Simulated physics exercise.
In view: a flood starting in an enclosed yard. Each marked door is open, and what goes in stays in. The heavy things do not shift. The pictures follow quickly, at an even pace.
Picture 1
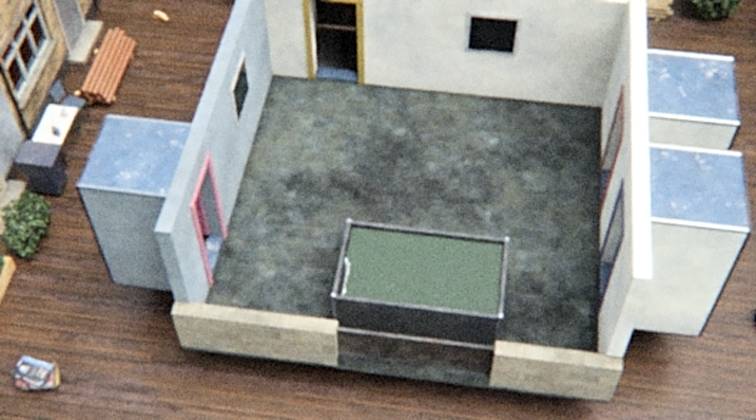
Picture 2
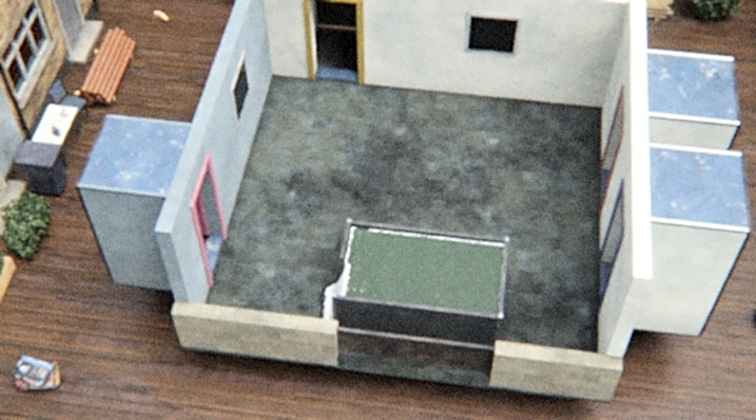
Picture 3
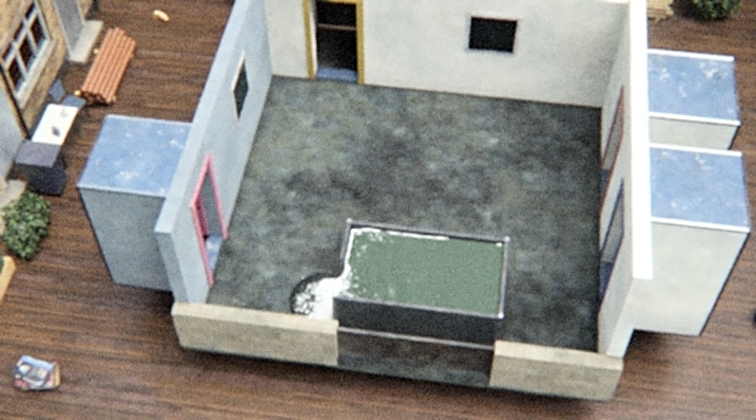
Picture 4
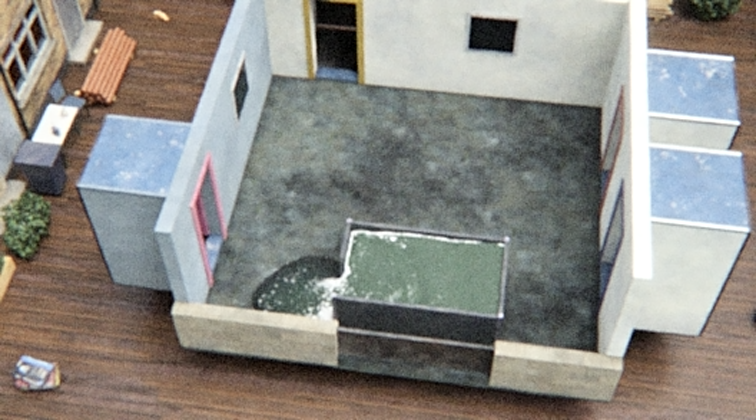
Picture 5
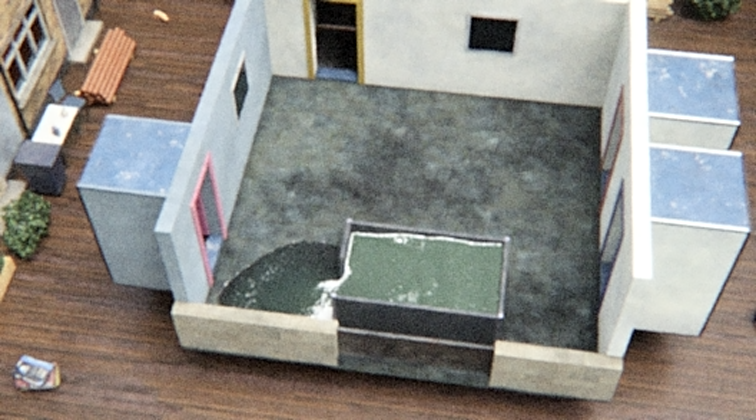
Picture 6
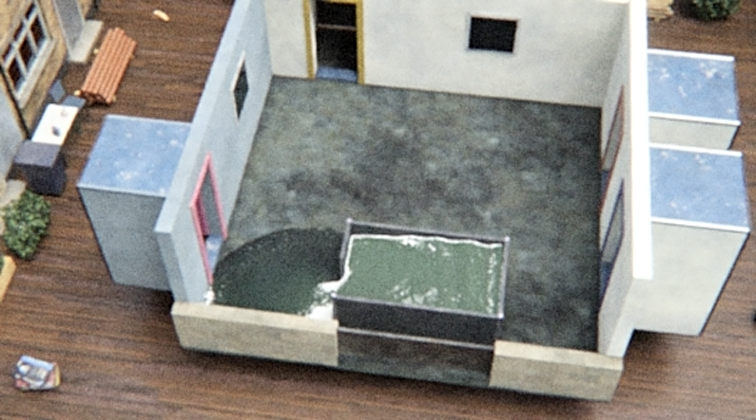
The clip shows a walled yard with an open tank of green water near its front wall; water pours from the tank's left side and spreads leftward across the dark floor in a widening, foam-flecked pool toward the pink-framed doorway.
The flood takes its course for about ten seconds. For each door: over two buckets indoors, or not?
The pink door lets in a lot; the blue door admits no more than that; the red door admits no more than that; the yellow door lets in a lot.
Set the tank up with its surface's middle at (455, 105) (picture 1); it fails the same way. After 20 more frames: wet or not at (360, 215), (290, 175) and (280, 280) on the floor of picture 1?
In turn: Dry, flooded, covered.
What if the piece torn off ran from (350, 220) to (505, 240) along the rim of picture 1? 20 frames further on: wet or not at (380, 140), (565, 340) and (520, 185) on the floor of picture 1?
In turn: Under water, not flooded, under water.
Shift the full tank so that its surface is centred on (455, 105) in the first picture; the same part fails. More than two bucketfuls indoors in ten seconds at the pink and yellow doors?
The pink door lets less in; the yellow door goes over.
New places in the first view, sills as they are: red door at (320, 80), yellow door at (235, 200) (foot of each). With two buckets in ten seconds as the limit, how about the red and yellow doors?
The red door passes that mark, the yellow door goes over.
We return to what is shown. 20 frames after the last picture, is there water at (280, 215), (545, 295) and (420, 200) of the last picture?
In turn: Under water, no water, clear.
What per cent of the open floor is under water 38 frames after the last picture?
I make it 70 per cent.
A moment on, water covers 15 % of the floor; the pink door over two buckets in, the blue door not reached, the red door not reached, the yellow door not reached.
Next, water covers 20 % of the floor; the pink door over two buckets in, the blue door not reached, the red door not reached, the yellow door not reached.
Then, water covers 45 % of the floor; the pink door far over two buckets in, the blue door not reached, the red door not reached, the yellow door under two buckets in.
Later, water covers 70 % of the floor; the pink door far over two buckets in, the blue door not reached, the red door not reached, the yellow door far over two buckets in.
In the end, water covers 95 % of the floor; the pink door far over two buckets in, the blue door wet at the sill, nothing in, the red door wet at the sill, nothing in, the yellow door far over two buckets in.
